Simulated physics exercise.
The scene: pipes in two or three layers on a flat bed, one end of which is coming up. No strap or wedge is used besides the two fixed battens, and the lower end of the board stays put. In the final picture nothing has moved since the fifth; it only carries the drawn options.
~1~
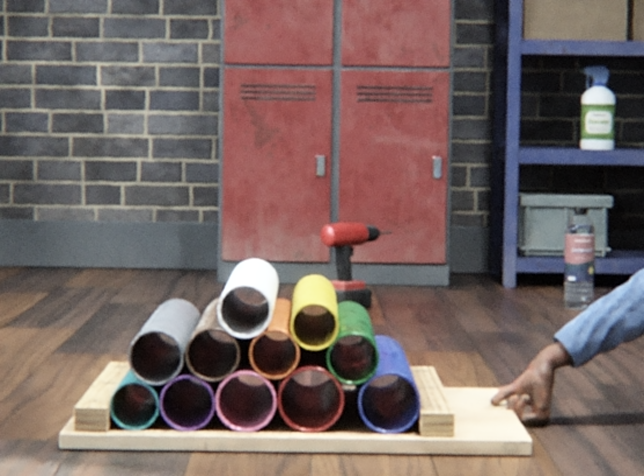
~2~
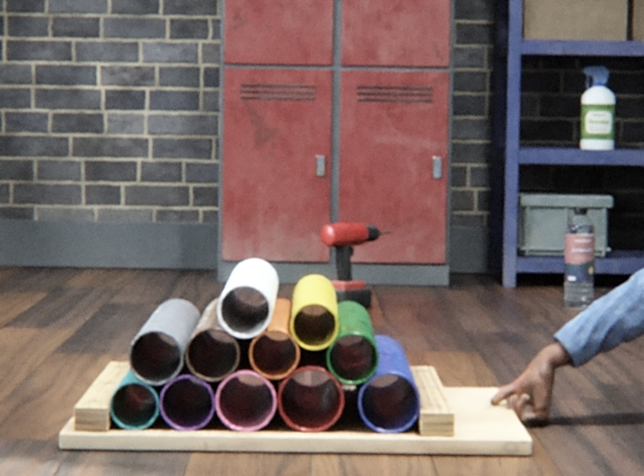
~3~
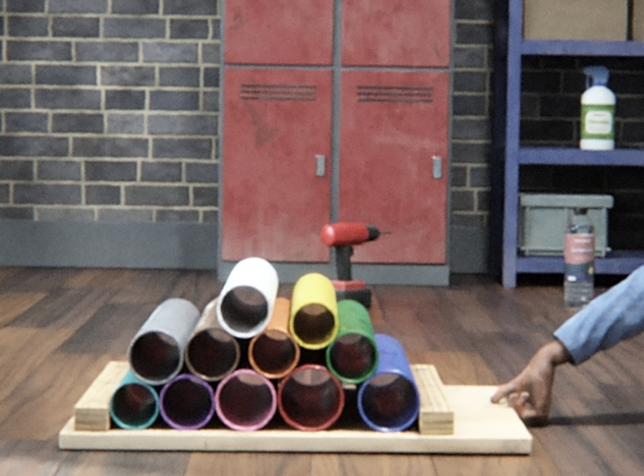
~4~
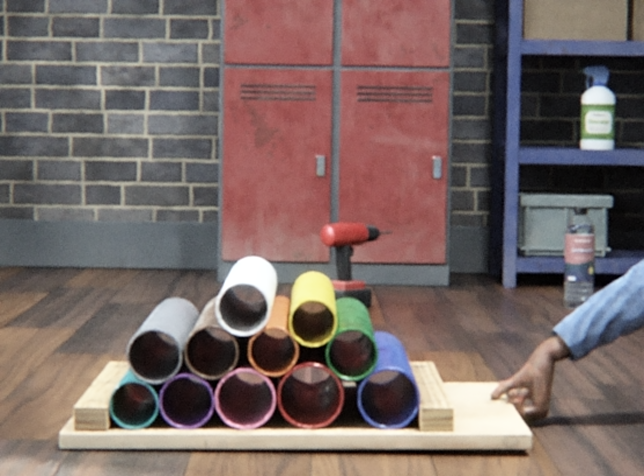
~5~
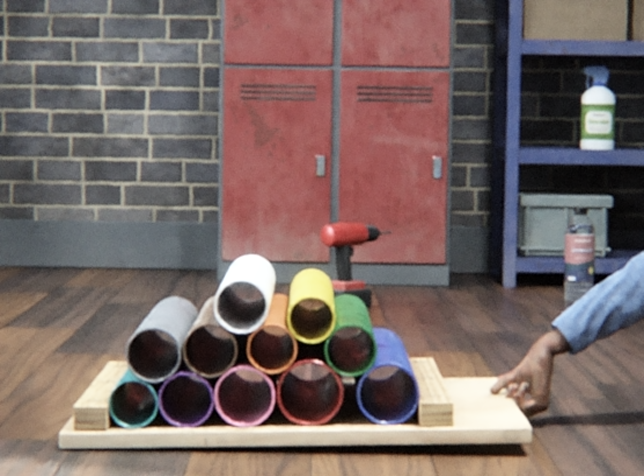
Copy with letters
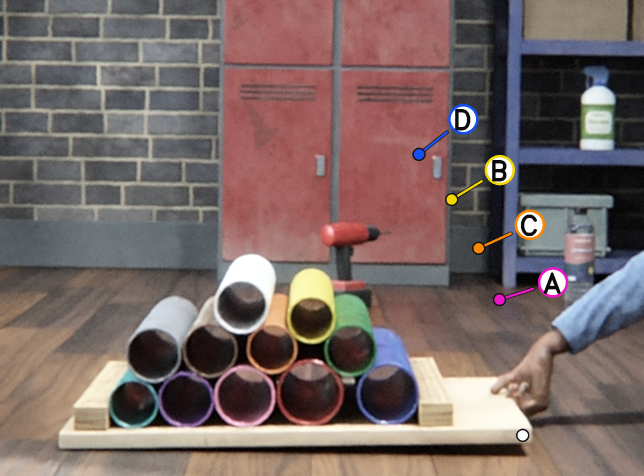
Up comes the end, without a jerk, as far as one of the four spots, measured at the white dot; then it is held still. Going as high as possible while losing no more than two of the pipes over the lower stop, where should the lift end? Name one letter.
The highest mark that will do is A.
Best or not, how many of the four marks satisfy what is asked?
The number is one.
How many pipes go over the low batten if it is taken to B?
It comes to six.
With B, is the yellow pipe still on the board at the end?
The yellow pipe: No.
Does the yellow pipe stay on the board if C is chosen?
The yellow pipe: No.
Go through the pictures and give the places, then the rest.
The first picture shows red pipe (311, 400); blue pipe (390, 403); brown pipe (212, 355).
The second picture shows brown pipe (212, 355); orange pipe (274, 354).
The third picture shows board (297, 403); blue pipe (390, 401); green pipe (353, 357); purple pipe (187, 403).
The fourth picture shows board (297, 402); turquoise pipe (134, 404); purple pipe (187, 401).
The fifth picture shows board (297, 399); turquoise pipe (133, 404); purple pipe (186, 400).
On the marked copy, A at (499, 300); B at (452, 199); C at (479, 248); D at (419, 154); the white dot at (523, 435).
Following A. Soon after the start, board at 14°.
Later, board at 19°.
In the end, board at 19°, none over the low batten.
As for the rest, B six over the low batten; C five over the low batten; D six over the low batten.
